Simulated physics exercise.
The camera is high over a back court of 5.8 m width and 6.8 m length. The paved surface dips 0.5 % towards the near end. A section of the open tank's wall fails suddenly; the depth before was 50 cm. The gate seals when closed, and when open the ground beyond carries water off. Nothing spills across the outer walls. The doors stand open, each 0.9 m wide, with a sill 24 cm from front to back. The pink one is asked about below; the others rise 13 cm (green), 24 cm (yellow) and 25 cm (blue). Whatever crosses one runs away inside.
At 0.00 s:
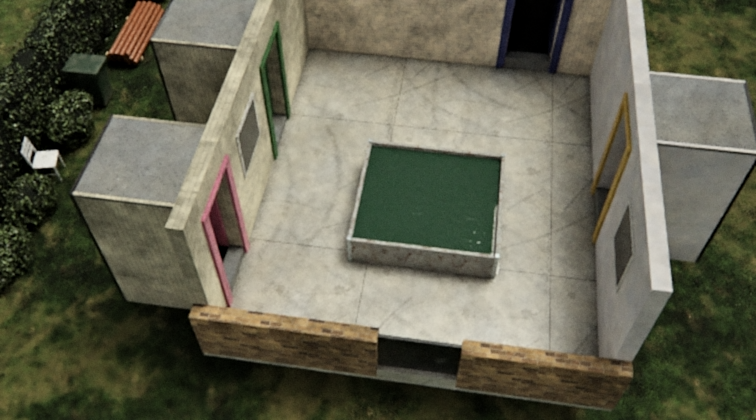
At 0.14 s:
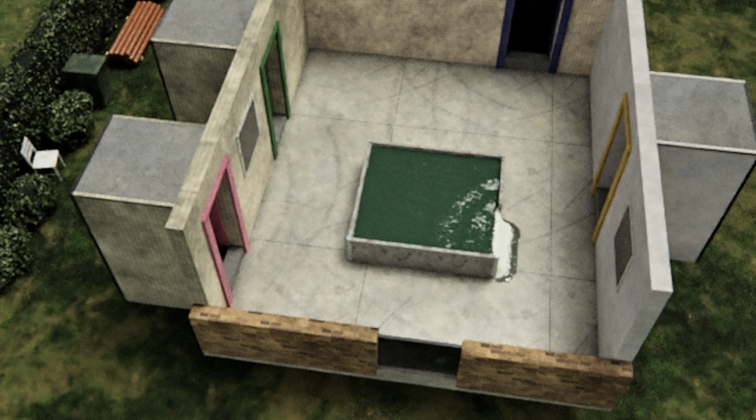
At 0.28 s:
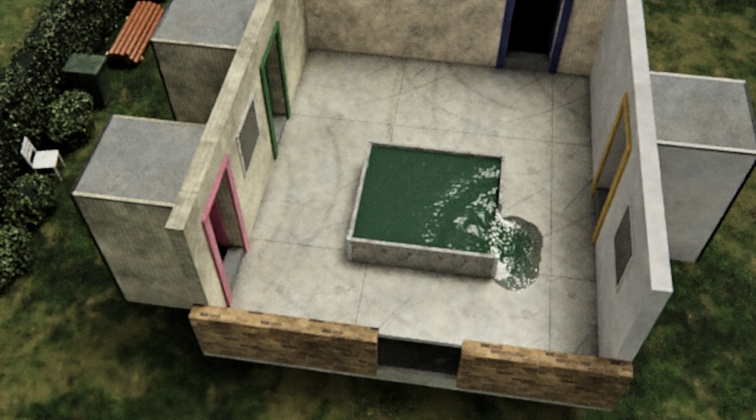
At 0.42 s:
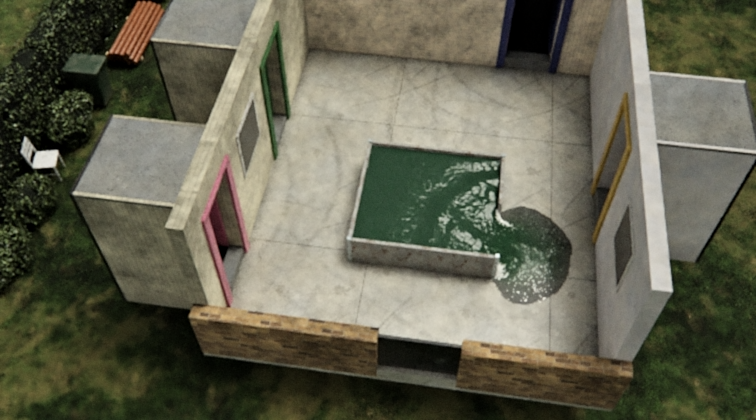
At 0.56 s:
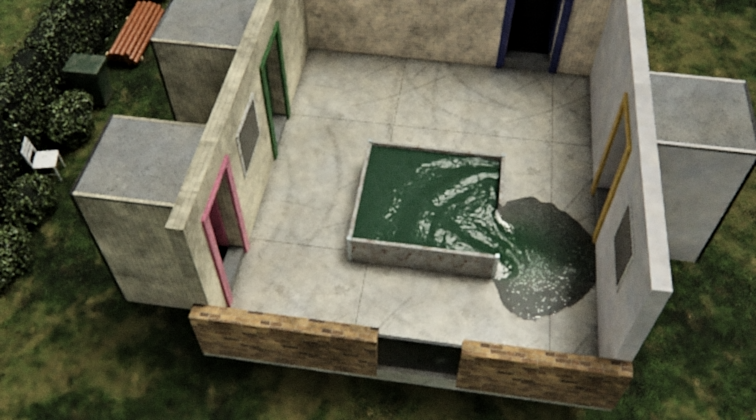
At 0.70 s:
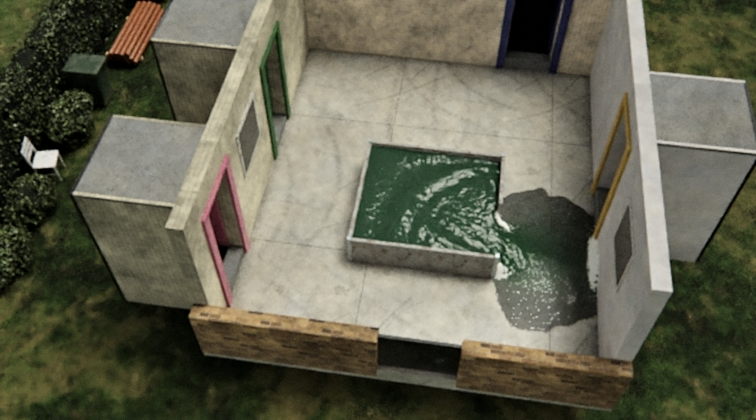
A walled, roofless court with a pale paved floor is seen from high above, with grass around it and grey block-like structures on either side. A low rectangular tank of green water sits in the middle, with pink and green doorways on the left, blue at the back and yellow on the right. Water bursts from the tank's right side and spreads in a dark, rippling pool to the right wall, while the camera stays still.
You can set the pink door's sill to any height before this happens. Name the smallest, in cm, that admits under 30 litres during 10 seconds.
At least 10 cm or so.
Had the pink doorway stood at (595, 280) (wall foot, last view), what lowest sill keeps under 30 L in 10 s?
About 26 cm.
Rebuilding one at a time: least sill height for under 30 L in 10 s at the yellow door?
About 14.5 cm at yellow.
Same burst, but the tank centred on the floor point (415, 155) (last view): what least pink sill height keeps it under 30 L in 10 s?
About 6.5 cm.
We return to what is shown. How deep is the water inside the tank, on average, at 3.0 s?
Some 28 cm.
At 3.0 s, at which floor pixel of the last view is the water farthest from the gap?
At about (589, 80).
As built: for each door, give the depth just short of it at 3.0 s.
Depths in cm: Green 0, yellow 17, blue 0, pink 0.
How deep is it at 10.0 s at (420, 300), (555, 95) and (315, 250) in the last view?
In that order: 4, 6 and 6 cm.
After 1.4 s water covers 15 % of the floor, deepest (32 cm) near (584, 272); it has not reached the pink door.
After 3.0 s water covers 40 % of the floor, deepest (34 cm) near (598, 385); it has not reached the pink door.
After 10.0 s water covers 95 % of the floor, deepest (12 cm) near (598, 385); 9 cm at the pink door, 0 litres in over its 19 cm sill.
At the pink door as built, the water arrived by 4.3 s and peaked near 16 cm at 5.4 s.
Run again over the same 10 s with other heights there, 58 litres in over 8.5 cm, 16 litres over 11.5 cm. The limit of 30 litres is kept from about 10 cm up.
